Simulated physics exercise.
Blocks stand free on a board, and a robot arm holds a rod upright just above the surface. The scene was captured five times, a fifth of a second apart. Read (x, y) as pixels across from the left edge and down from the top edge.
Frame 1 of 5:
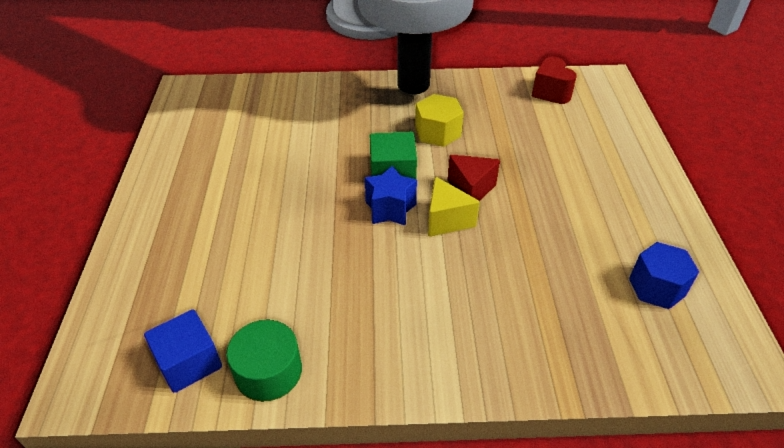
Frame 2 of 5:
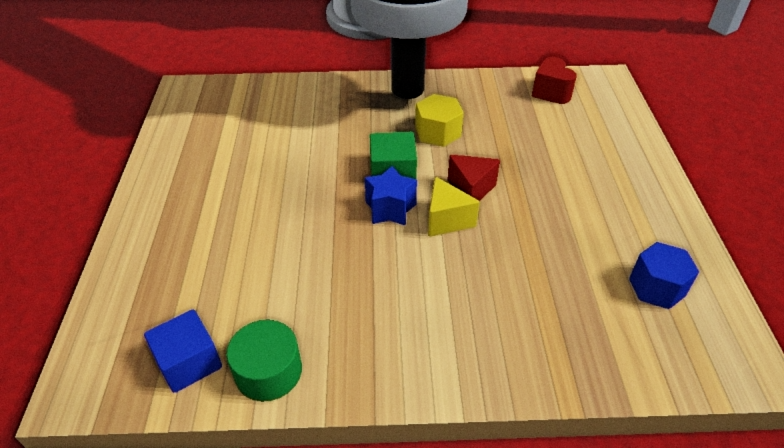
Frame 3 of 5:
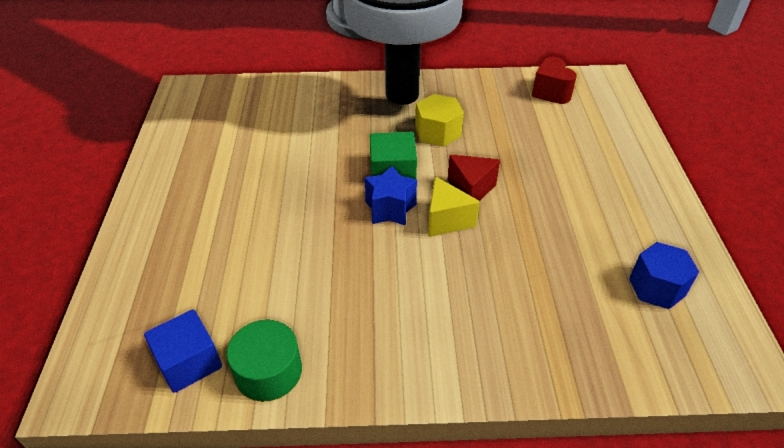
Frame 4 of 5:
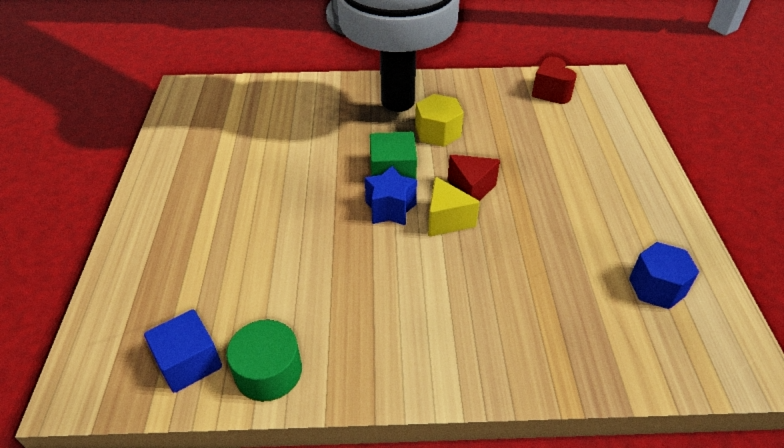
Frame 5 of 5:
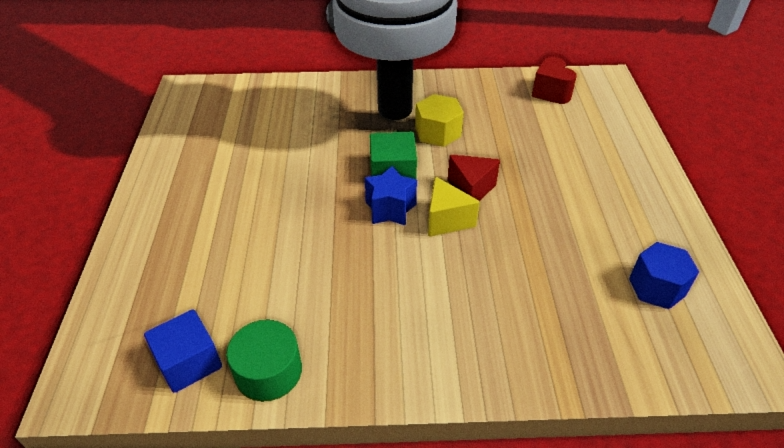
To begin with, a robot arm holds a dark rod upright near the far edge of a wooden board scattered with red, yellow, green and blue blocks. The rod then moves slightly left and toward the viewer, nearing the green square block beside the yellow hexagon, while every block stays still.
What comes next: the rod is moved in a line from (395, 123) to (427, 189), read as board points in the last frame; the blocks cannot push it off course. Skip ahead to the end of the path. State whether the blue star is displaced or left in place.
It shifts.
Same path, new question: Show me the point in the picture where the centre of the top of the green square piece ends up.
I'd say the green square piece ends with its top centre at (384, 170).
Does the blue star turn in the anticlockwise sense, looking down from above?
Yes, that is how it ends up.
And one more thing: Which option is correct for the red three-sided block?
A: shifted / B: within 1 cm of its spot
B.
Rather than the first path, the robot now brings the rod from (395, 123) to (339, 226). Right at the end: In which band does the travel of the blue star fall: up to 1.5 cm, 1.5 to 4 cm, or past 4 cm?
Middling, 1.5 to 4 cm.
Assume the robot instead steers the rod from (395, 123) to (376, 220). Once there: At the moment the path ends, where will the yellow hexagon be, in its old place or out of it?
The answer is that it remains undisturbed.
On the path given first. One third of the way, rod at (405, 132); nothing pushed yet.
Two thirds of the way, rod at (416, 154); blue star at (383, 194), turned 25° anticlockwise; green square piece at (388, 161), turned 45° clockwise.
At the end, rod at (427, 178); blue star at (376, 203), turned 45° anticlockwise; green square piece at (384, 170), turned 75° clockwise; yellow hexagon in place; red three-sided block in place.
